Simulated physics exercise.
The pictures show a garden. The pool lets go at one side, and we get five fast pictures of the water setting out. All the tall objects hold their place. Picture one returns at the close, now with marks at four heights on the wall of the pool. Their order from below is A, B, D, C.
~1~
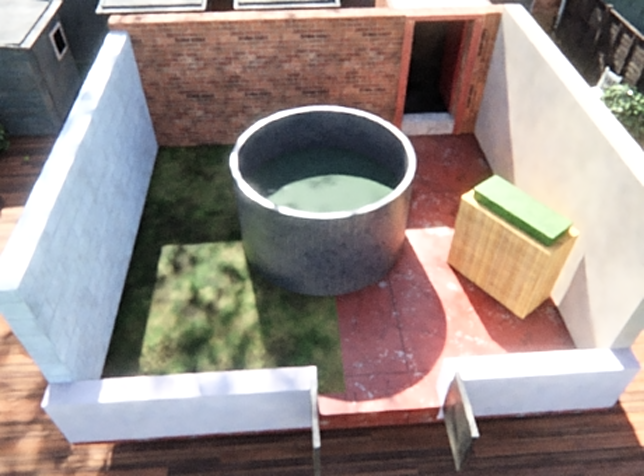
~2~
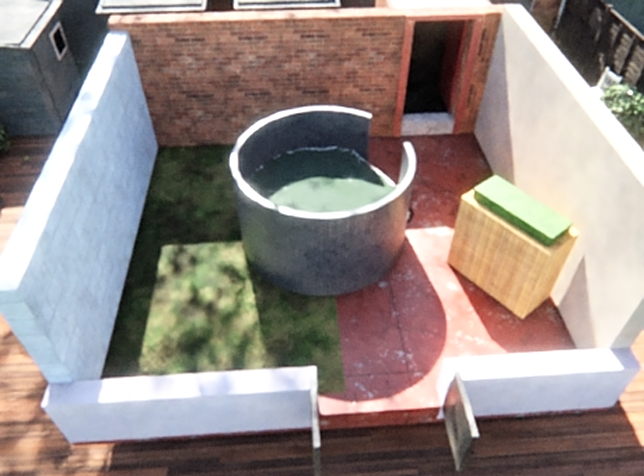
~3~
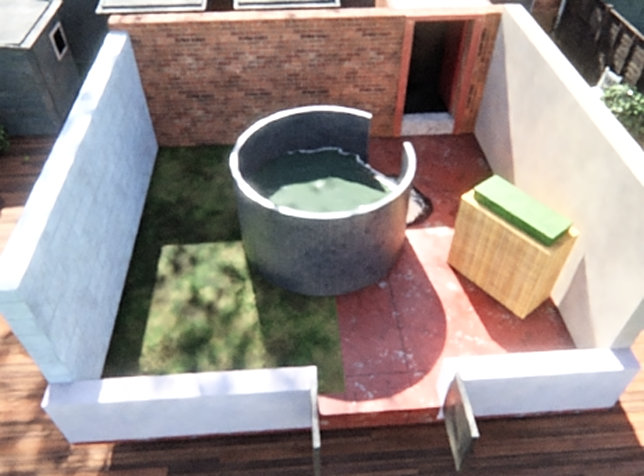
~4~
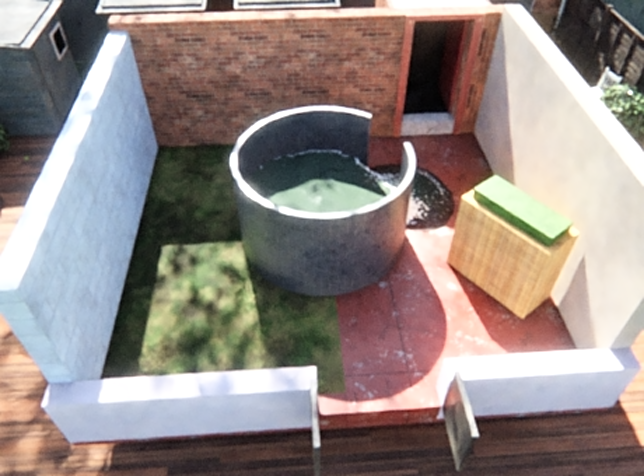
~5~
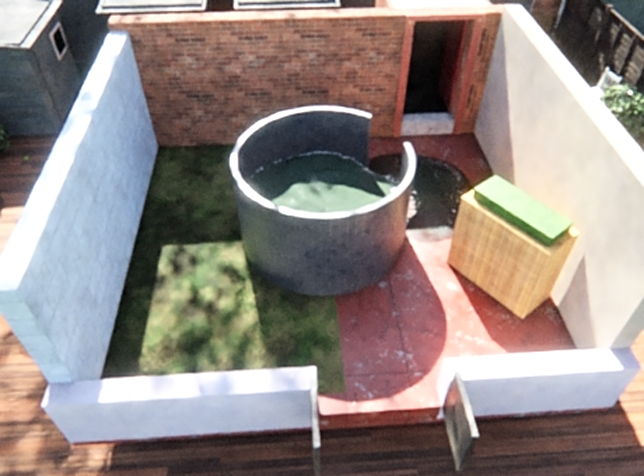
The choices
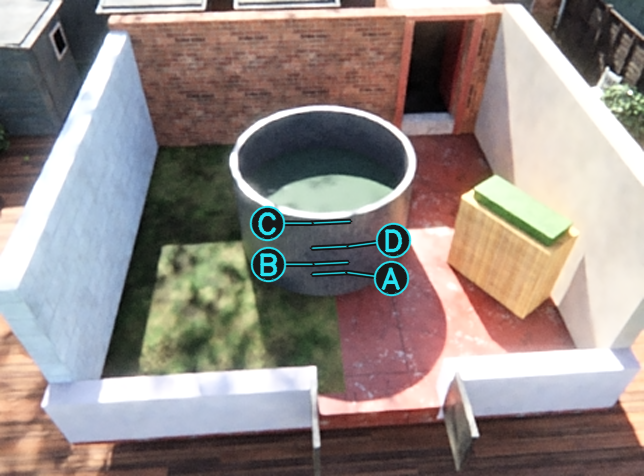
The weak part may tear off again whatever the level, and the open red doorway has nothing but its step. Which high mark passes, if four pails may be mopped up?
Level B.
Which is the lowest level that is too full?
D.
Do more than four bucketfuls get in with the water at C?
Yes, that goes wrong.
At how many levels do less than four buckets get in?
Two.
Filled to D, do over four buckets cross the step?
Yes.
In cyan, A at (330, 273); B at (330, 263); C at (330, 222); D at (330, 247); from the bottom up A, B, D, C.
For level A, nothing gets over.
For level B, a splash gets over, under a bucket.
For level C, dozens of bucketfuls pour in.
For level D, about 9 bucketfuls get in.
